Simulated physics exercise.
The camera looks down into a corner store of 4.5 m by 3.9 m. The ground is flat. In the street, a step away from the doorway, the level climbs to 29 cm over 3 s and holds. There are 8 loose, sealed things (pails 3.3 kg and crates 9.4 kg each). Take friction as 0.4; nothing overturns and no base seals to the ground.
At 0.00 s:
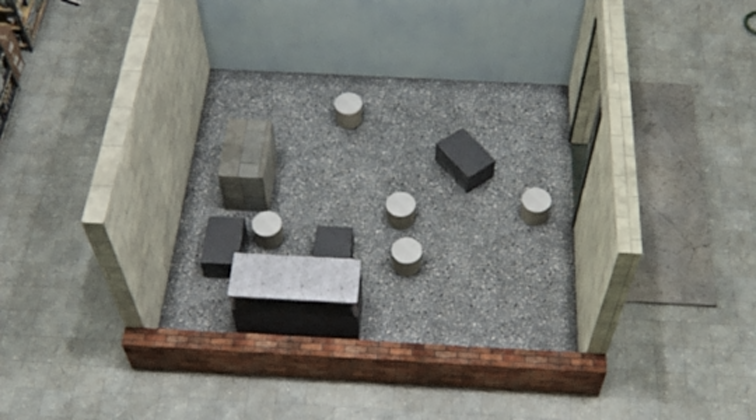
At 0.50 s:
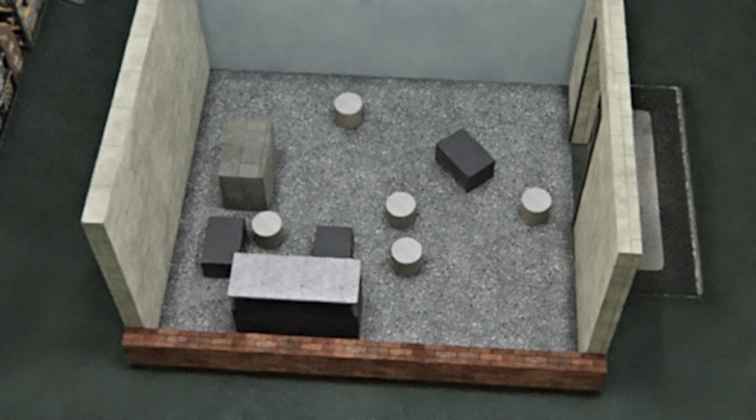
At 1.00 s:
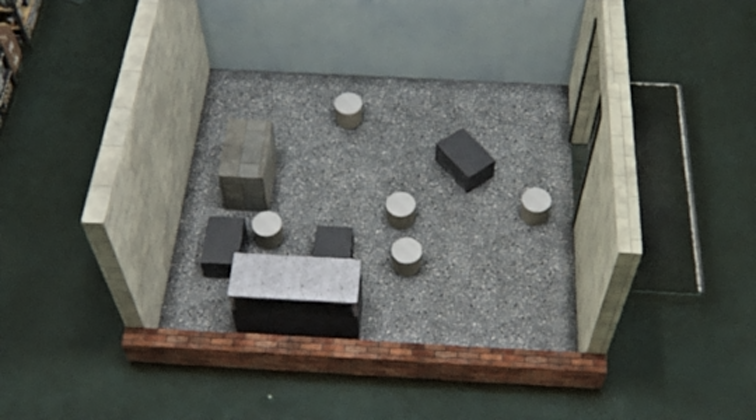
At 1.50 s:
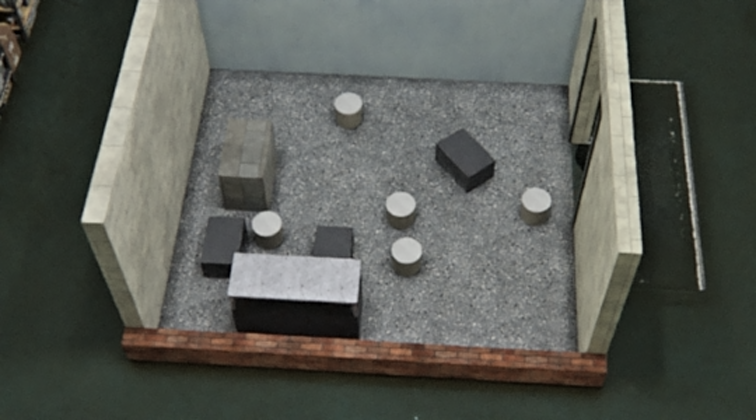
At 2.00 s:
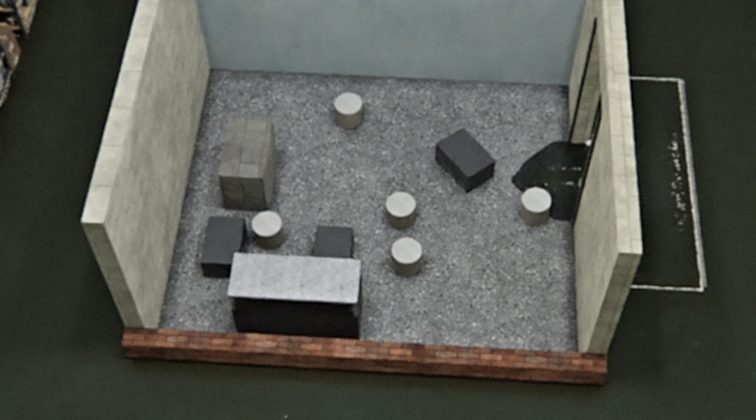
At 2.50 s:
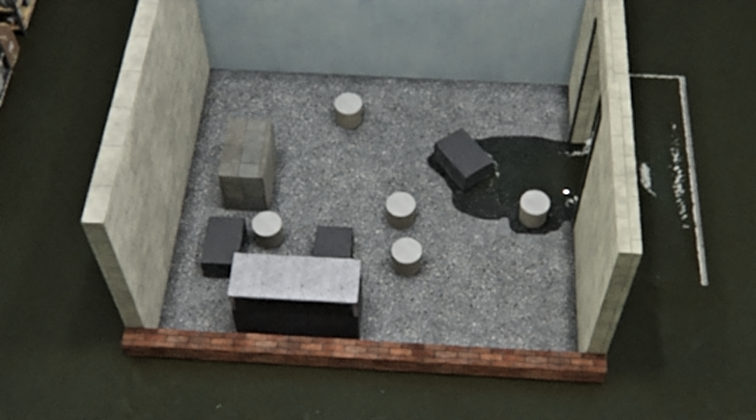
Corner store seen from above, dark water covering the street outside, then spreading through the right doorway around a pail and crate.
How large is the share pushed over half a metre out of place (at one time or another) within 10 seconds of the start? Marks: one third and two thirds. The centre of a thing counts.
Share: Two thirds or above.
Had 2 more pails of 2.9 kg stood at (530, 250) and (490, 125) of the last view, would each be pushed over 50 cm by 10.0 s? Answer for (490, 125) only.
It is more.
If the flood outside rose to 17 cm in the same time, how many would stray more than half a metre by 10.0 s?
Then 8.
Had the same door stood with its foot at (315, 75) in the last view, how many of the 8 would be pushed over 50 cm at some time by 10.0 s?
Then 8.
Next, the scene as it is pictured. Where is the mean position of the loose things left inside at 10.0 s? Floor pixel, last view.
At about (284, 252).
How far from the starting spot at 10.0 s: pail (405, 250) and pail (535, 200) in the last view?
In turn: 150 cm, 120 cm.
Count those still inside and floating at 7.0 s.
7 of them.
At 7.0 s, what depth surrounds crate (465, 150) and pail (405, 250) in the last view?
About 15 and 5 cm.
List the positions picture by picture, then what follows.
A pail at (537, 200), on the bottom; a crate at (466, 152), on the bottom; water covers 0.0 m2; 0 of 8 have shifted, in the first picture.
A pail at (537, 200) rests on the ground; a crate at (466, 152), on the bottom; water covers 0.0 m2; 0 of 8 have shifted, in the second picture.
A pail at (537, 200), on the bottom; a crate at (466, 152), on the bottom; water covers 0.0 m2; 0 of 8 have shifted, in the third picture.
A pail at (537, 200), on the bottom; a crate at (466, 152), on the bottom; water covers 0.0 m2; 0 of 8 have shifted, in the fourth picture.
A pail at (537, 200), on the bottom; a crate at (466, 152), on the bottom; 0.5 m2 under water; 0 of 8 have shifted, in the fifth picture.
A pail at (535, 202), on the bottom, 4 cm from its start; a crate at (464, 152), on the bottom; water covers 1.2 m2; 0 of 8 have shifted, in the sixth picture.
After 3.5 s 2 of 8 are over 50 cm from their spots; 0 afloat.
After 4.5 s 5 of 8 are over 50 cm from their spots; 1 afloat.
After 7.0 s 8 of 8 are over 50 cm from their spots; 7 afloat.
After 10.0 s 8 of 8 are over 50 cm from their spots, and 8 have been at some point; 8 afloat.
